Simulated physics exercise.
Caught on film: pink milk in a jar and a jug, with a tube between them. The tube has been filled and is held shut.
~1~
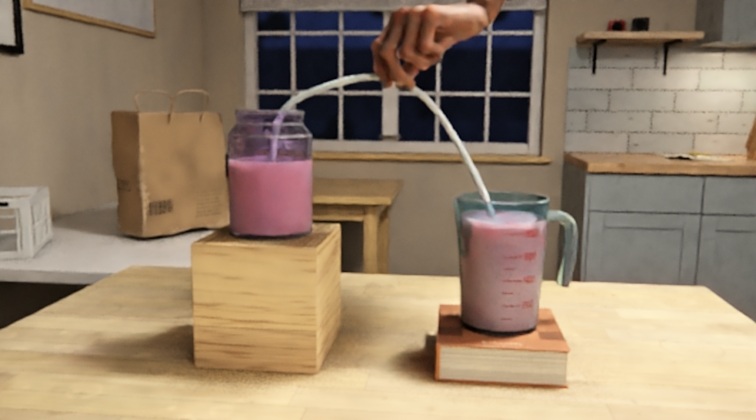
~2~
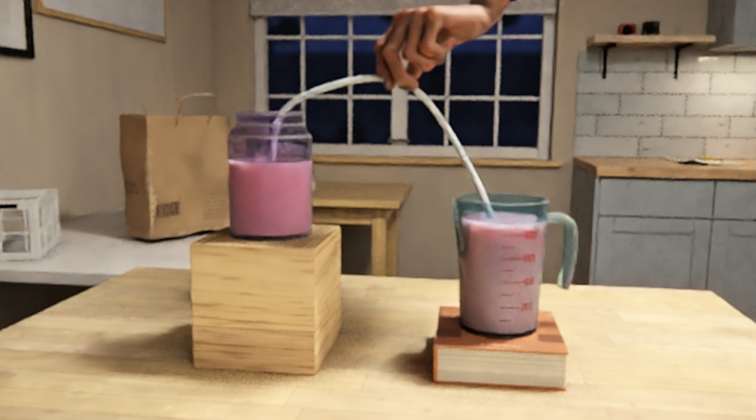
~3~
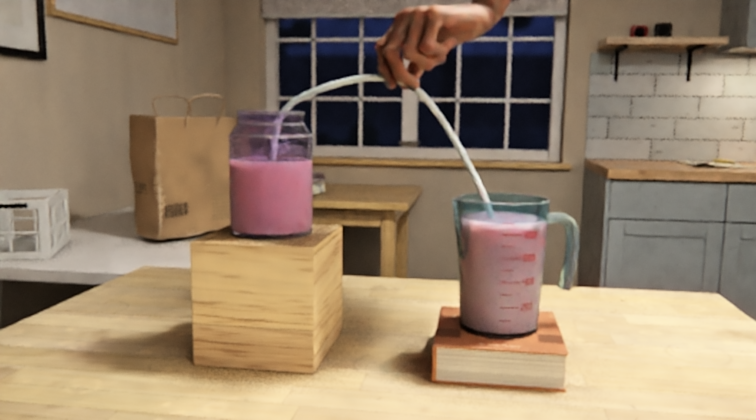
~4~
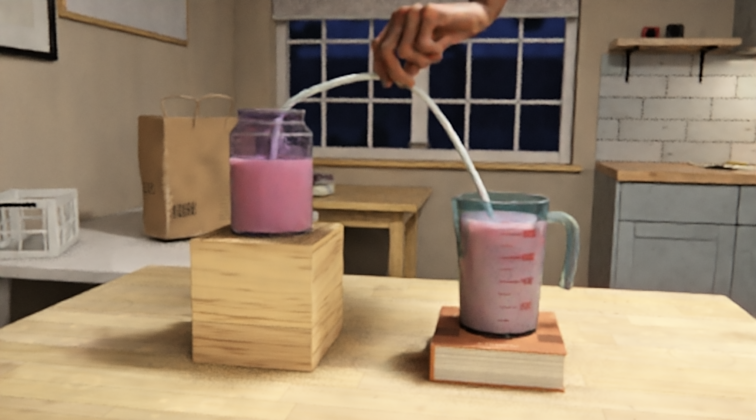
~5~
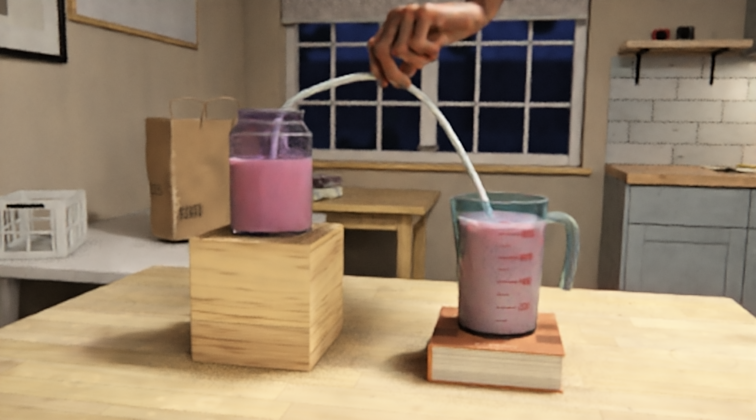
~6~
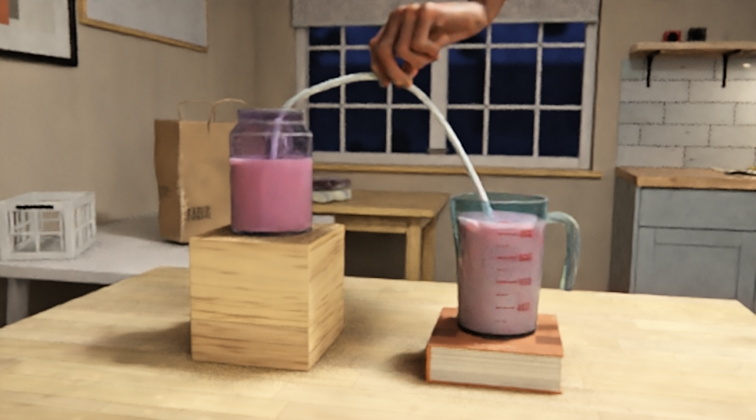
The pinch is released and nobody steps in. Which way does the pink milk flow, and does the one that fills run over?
Flow is rightwards, and the taker overflows.
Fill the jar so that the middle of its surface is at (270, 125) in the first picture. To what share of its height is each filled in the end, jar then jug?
In turn 30 and 100 per cent.
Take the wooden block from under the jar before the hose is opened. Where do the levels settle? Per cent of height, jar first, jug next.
Near 90 and 55 in a hundred.
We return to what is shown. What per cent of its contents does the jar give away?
Near 45 in a hundred.
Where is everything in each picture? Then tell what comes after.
Still shut; jar (270, 169) about two thirds full, up on the wooden block; jug (501, 259) about three quarters full, up on the thick book, in the first picture.
The hose is pinched; jar about two thirds full, surface at (270, 161); jug about three quarters full, surface at (502, 219), in the second picture.
Nothing flows; jar (271, 169) about two thirds full; jug (501, 261) about three quarters full, in the third picture.
Fingers on the hose; jar about two thirds full, surface at (271, 158); jug about three quarters full, surface at (502, 218), in the fourth picture.
Still shut; jar (271, 168) about two thirds full, up on the wooden block; jug (499, 260) about three quarters full, up on the thick book, in the fifth picture.
The hose is pinched; jar about two thirds full, surface at (271, 158); jug about three quarters full, surface at (500, 218), in the sixth picture.
Shortly, the jar is about half full; the jug is nearly full.
Then, the jar is about a third full; the jug is full to the brim; the lower one has lost some.
At the finish, the jar is about a third full; the jug is full to the brim; the lower one has lost some; the two surfaces are level.
